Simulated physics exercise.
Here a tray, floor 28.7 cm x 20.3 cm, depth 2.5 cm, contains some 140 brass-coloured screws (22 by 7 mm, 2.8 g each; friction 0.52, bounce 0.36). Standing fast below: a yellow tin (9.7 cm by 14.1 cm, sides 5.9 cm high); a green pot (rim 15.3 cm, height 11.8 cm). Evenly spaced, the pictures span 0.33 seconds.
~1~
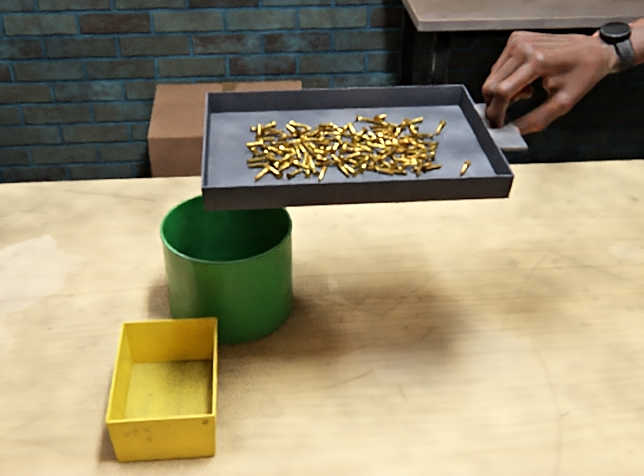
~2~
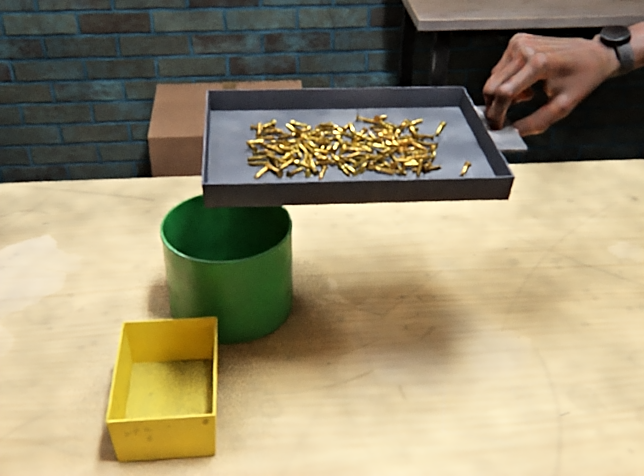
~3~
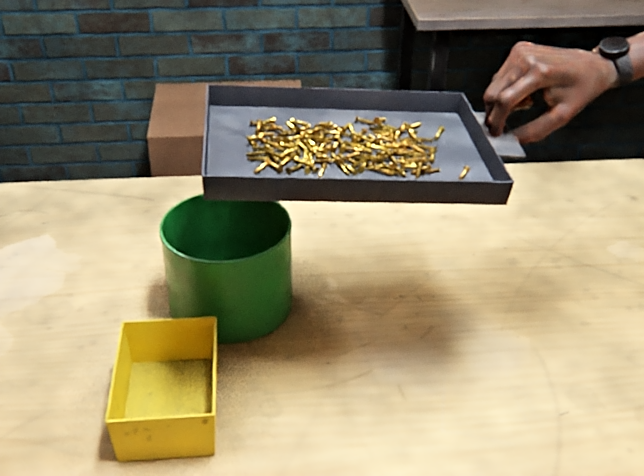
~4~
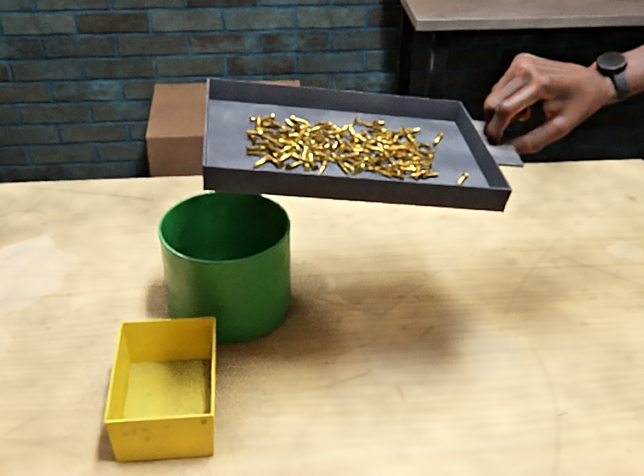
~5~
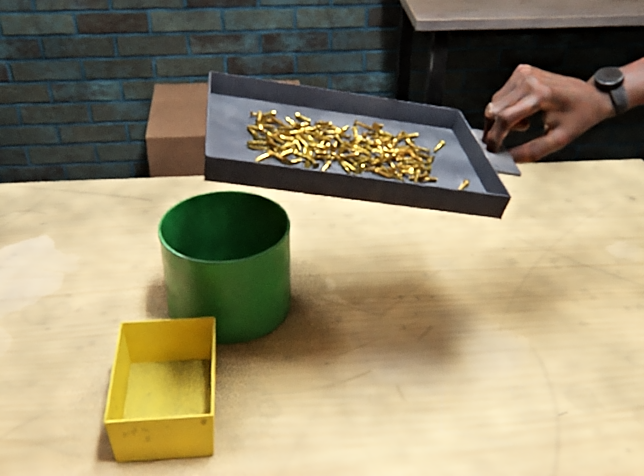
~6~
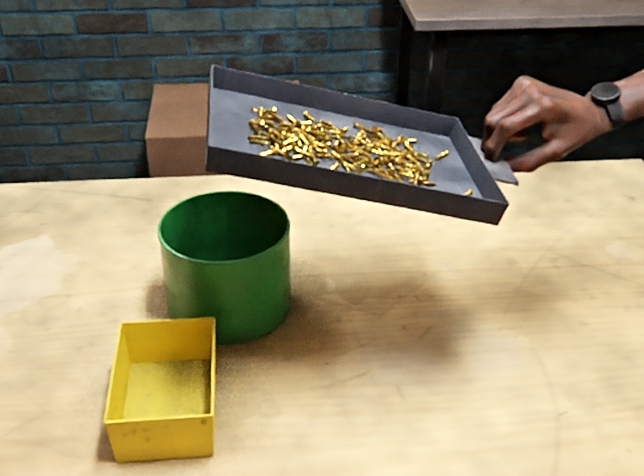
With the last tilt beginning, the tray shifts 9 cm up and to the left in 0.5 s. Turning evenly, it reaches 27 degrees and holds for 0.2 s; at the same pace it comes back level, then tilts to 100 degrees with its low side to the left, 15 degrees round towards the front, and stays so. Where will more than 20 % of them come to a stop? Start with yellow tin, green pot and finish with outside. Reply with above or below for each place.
Yellow tin: Below, green pot: Above, outside: Above.
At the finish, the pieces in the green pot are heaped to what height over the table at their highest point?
1.5 cm, give or take.
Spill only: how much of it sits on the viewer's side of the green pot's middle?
Share of spill: Approx. 100 %.
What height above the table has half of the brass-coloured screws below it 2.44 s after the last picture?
My estimate would be around 16 cm.
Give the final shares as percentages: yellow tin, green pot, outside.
Share at rest, yellow tin: 5; green pot: 35; outside: 55.
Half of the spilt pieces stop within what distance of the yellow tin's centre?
I'd put it at around 12 cm, give or take.
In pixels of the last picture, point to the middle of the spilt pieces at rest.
The middle of the spilt pieces sits near (258, 367) in the last picture.
Then, 0.94 s after the last picture, tilt 4 degrees; tray 100 %; middle of all pieces on or above the table near (427, 141).
Then, 1.72 s after the last picture, tilt 33 degrees; tray 100 %; middle of all pieces on or above the table near (283, 101).
Then, 2.44 s after the last picture, tilt 73 degrees; tray 95 %, yellow tin 5 %; middle of all pieces on or above the table near (216, 239).
Then, 3.13 s after the last picture, tilt 100 degrees; tray 25 %, outside 25 %, yellow tin 5 %, green pot 25 %, in the air 20 %; middle of all pieces on or above the table near (250, 299).
In the end, tray 5 %, outside 55 %, yellow tin 5 %, green pot 35 %.
